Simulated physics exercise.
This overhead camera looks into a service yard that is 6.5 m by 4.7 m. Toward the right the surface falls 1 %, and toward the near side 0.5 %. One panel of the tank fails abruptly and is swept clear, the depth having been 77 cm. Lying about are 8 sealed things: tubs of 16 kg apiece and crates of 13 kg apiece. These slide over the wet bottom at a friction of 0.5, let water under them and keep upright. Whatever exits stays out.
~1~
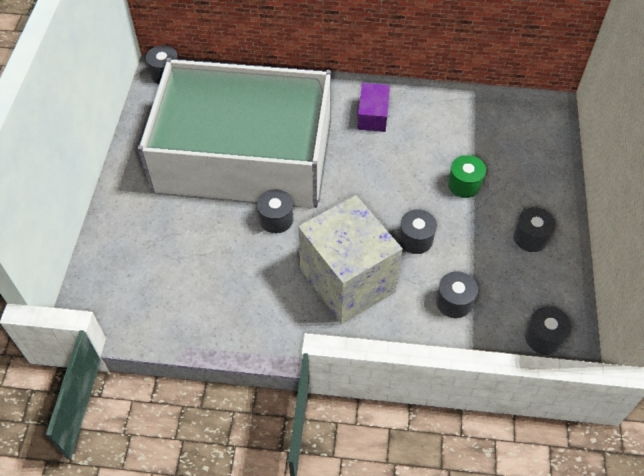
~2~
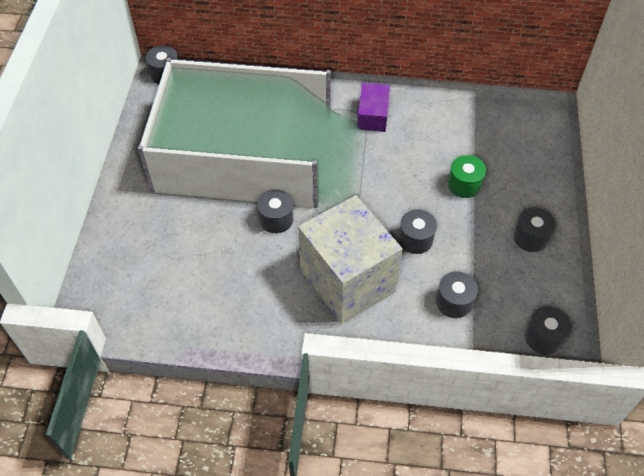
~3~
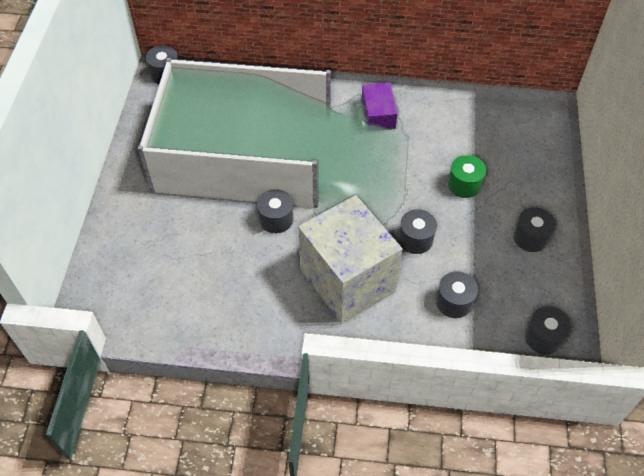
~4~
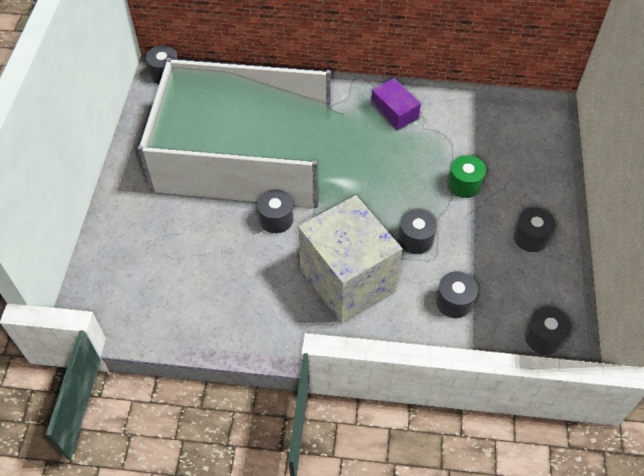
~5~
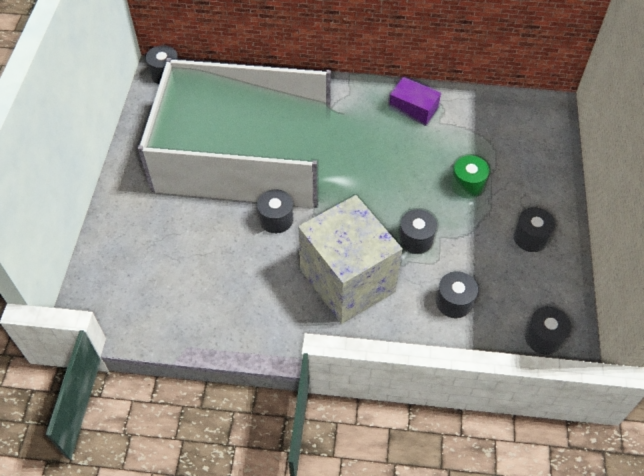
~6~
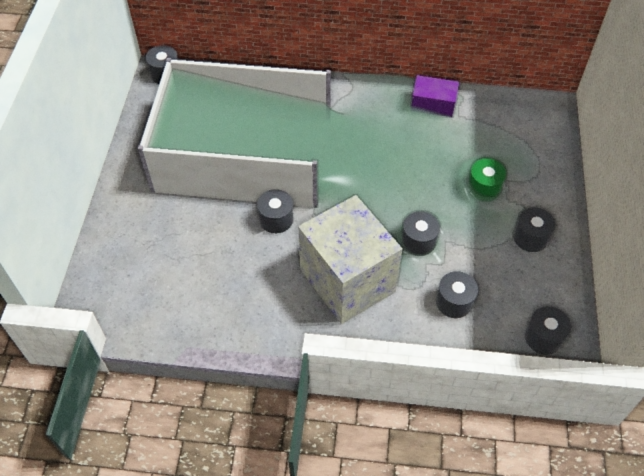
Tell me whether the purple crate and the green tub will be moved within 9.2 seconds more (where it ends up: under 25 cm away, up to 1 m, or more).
The purple crate goes a great distance; the green tub goes a great distance.
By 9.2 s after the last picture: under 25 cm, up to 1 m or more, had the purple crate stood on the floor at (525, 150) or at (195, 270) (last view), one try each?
Outcomes in order: It is taken a long way; it is shifted a bit.
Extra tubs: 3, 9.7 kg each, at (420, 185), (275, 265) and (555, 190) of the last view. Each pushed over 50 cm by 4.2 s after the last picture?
Spot by spot, in turn: Exceeds it, falls short, exceeds it.
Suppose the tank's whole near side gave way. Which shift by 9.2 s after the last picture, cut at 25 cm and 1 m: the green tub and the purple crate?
First the green tub: It holds steady; as for the purple crate, it holds steady.
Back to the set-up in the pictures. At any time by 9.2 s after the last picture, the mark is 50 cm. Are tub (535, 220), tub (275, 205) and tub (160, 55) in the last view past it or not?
Beyond, within, within.
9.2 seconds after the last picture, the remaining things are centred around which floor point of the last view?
Centre of the remaining things: Roughly (297, 225).
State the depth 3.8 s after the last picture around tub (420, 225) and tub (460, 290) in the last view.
Roughly 21 and 20 cm.
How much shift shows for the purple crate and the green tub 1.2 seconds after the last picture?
Roughly 250 and 120 cm.
Then, 1.2 s after the last picture the purple crate is near (564, 68), 2.6 m from its start, afloat; the green tub is near (566, 185), 1.2 m from its start, afloat; 0 of 8 are out; 3 afloat.
Then, 3.8 s after the last picture the purple crate is near (494, 147), 1.8 m from its start, afloat; the green tub is near (449, 295), 2.0 m from its start, afloat; 0 of 8 are out; 5 afloat.
Then, 6.2 s after the last picture the purple crate is near (461, 147), 1.4 m from its start, afloat; the green tub is near (389, 334), 2.7 m from its start, afloat; 0 of 8 are out; 3 afloat.
Then, 9.2 s after the last picture the purple crate is near (489, 95), 1.6 m from its start, afloat; the green tub is near (328, 322), 2.9 m from its start, aground; 0 of 8 are out; 1 afloat.
